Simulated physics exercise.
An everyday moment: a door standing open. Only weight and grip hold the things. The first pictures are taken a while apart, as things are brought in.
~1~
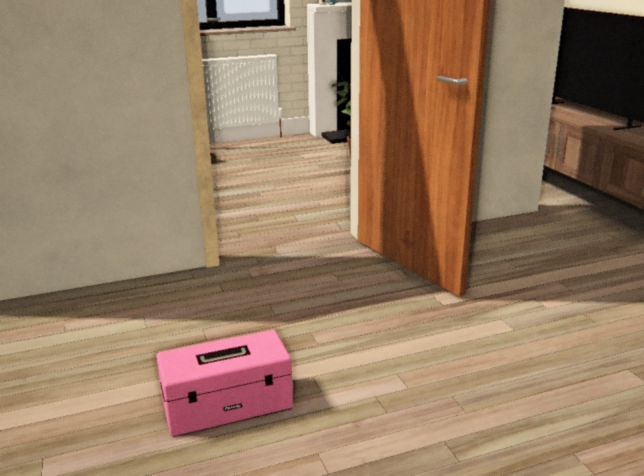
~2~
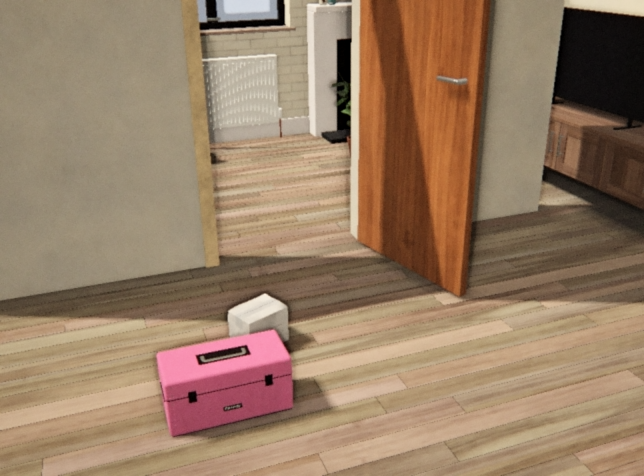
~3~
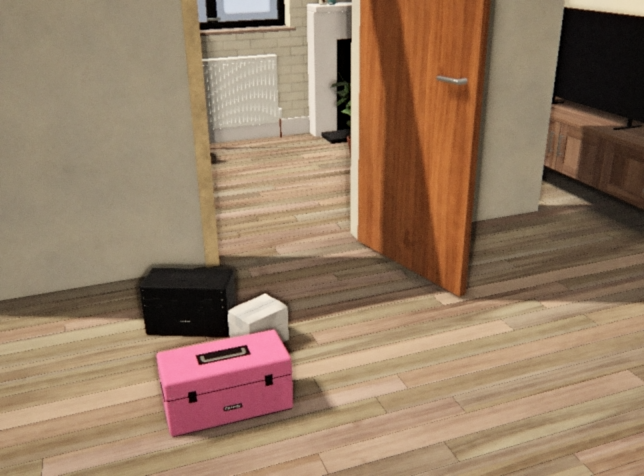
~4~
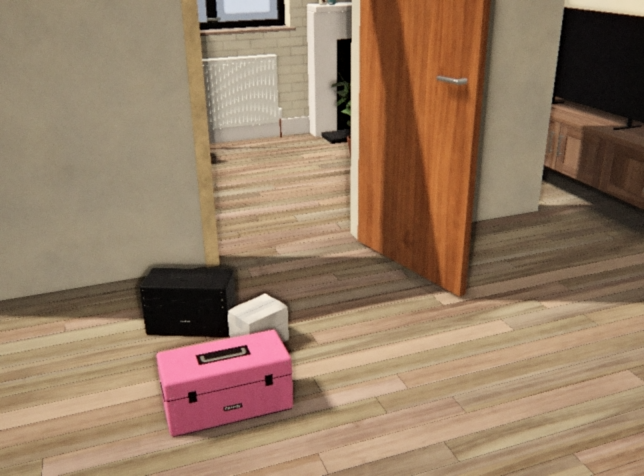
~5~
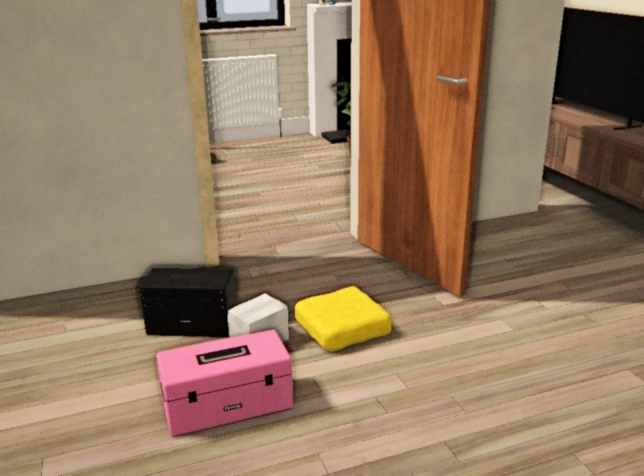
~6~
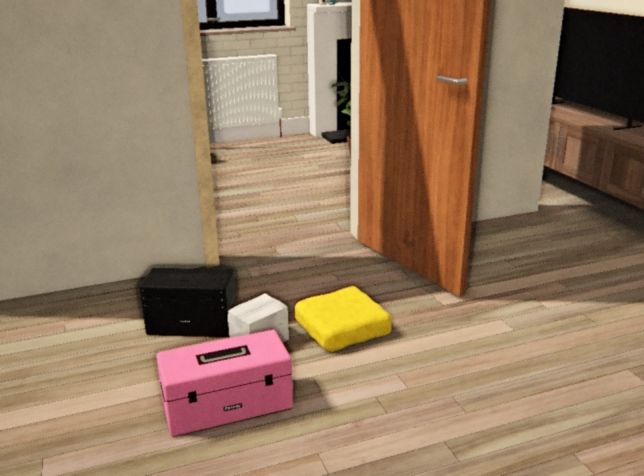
Nothing is seen moving on the plank floor, viewed from slightly above by a still camera, though objects appear one after another near a wide-open, motionless wooden door. A pink toolbox sits in the left foreground, joined by a white parcel behind it, then a black toolbox at left, then a yellow cushion to the right. Beyond the doorway are a white radiator and pale brick wall, with a dark television at far right.
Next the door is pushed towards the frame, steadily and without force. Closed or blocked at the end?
The door closes.
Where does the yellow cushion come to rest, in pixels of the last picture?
Around (302, 325).
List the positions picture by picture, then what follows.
The first frame shows door wide open and still.
The second frame shows door wide open and still; pink toolbox (226, 381); white parcel (259, 325).
The third frame shows door wide open and still; black toolbox (190, 302); pink toolbox (226, 381).
The fourth frame shows door wide open and still; white parcel (259, 325); black toolbox (190, 302).
The fifth frame shows door wide open and still; pink toolbox (226, 381); white parcel (259, 325).
The sixth frame shows door wide open and still; yellow cushion (342, 318); black toolbox (190, 302).
Then, 0.70 s later than the last frame, open by 78°.
Then, 1.00 s later than the last frame, open by 61°; yellow cushion moved a little near (322, 323); white parcel moved a little.
Then, 1.30 s later than the last frame, open by 49°; yellow cushion moved a little near (303, 325); white parcel moved about its own width.
Then, 1.80 s later than the last frame, open by 20°; yellow cushion moved a little near (302, 325); white parcel moved about its own width.
When it is over, open by 0°; moved from the start, white parcel and yellow cushion; the other 2 as before. End places, in pixels of the last picture, yellow cushion near (302, 325).
